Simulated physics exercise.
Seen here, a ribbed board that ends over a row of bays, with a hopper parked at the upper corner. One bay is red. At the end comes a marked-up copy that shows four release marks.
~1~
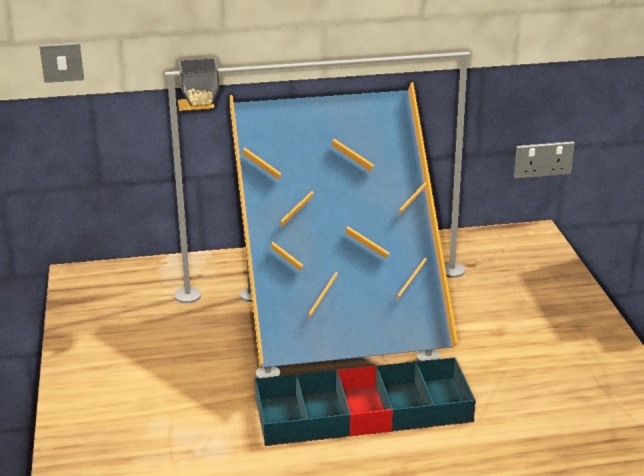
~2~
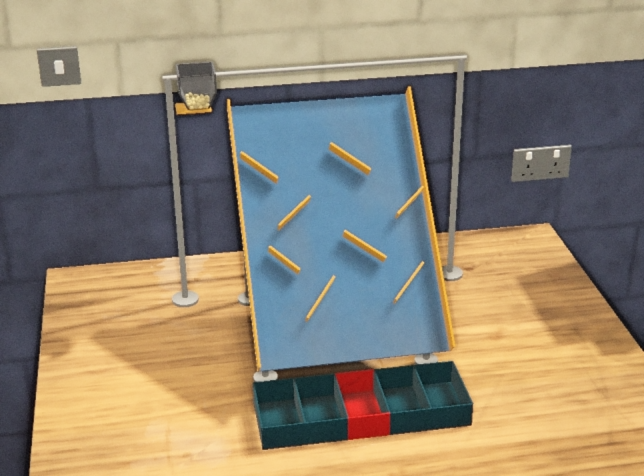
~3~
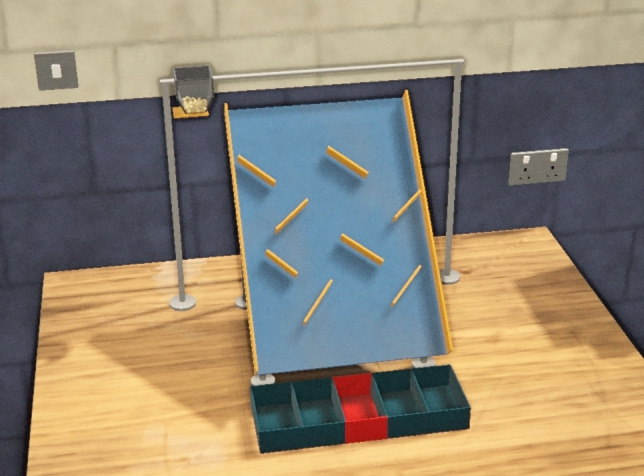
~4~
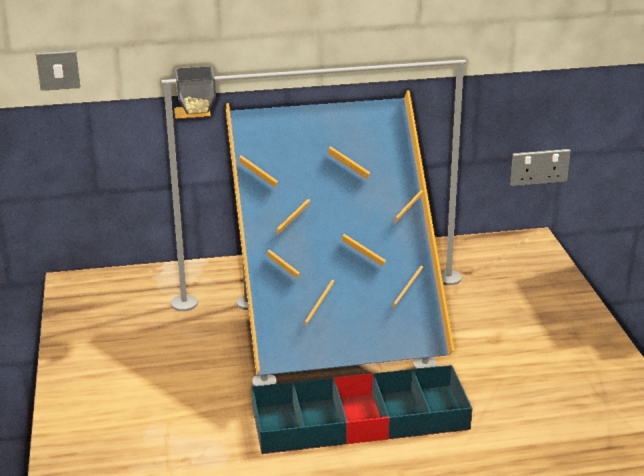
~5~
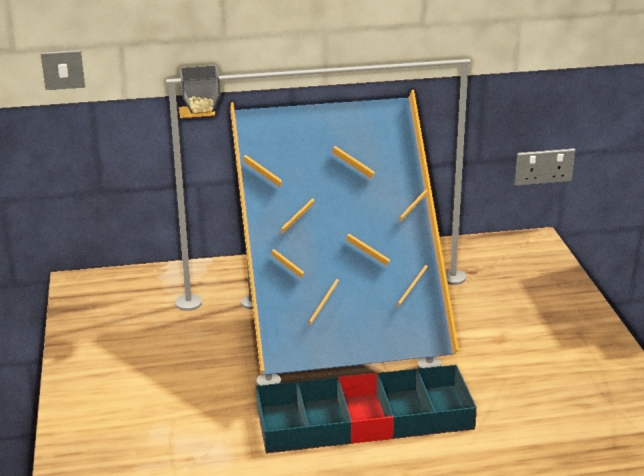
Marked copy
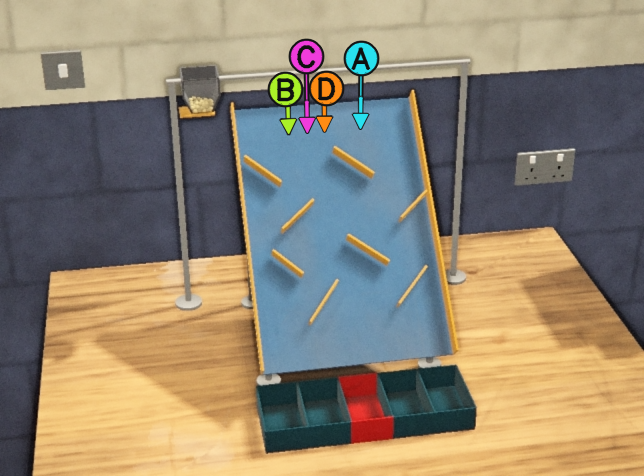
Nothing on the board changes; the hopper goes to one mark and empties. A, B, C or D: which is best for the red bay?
Mark A.
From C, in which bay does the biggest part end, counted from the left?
The first from the left.
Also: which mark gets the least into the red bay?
The answer is B.
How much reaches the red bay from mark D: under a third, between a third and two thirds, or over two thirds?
It is between a third and two thirds.
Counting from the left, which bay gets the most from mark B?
The first.
On the marked copy, mark A meets the board at (360, 123); mark B meets the board at (288, 128); mark C meets the board at (307, 127); mark D meets the board at (324, 126).
If A is chosen, most in the red bay, about a quarter in other bays.
If B is chosen, a small part in the red bay, most in other bays, a stray few outside the box.
If C is chosen, about a third in the red bay, about two thirds in other bays, a stray few outside the box.
If D is chosen, about half in the red bay, about a third in other bays, a small part outside the box.
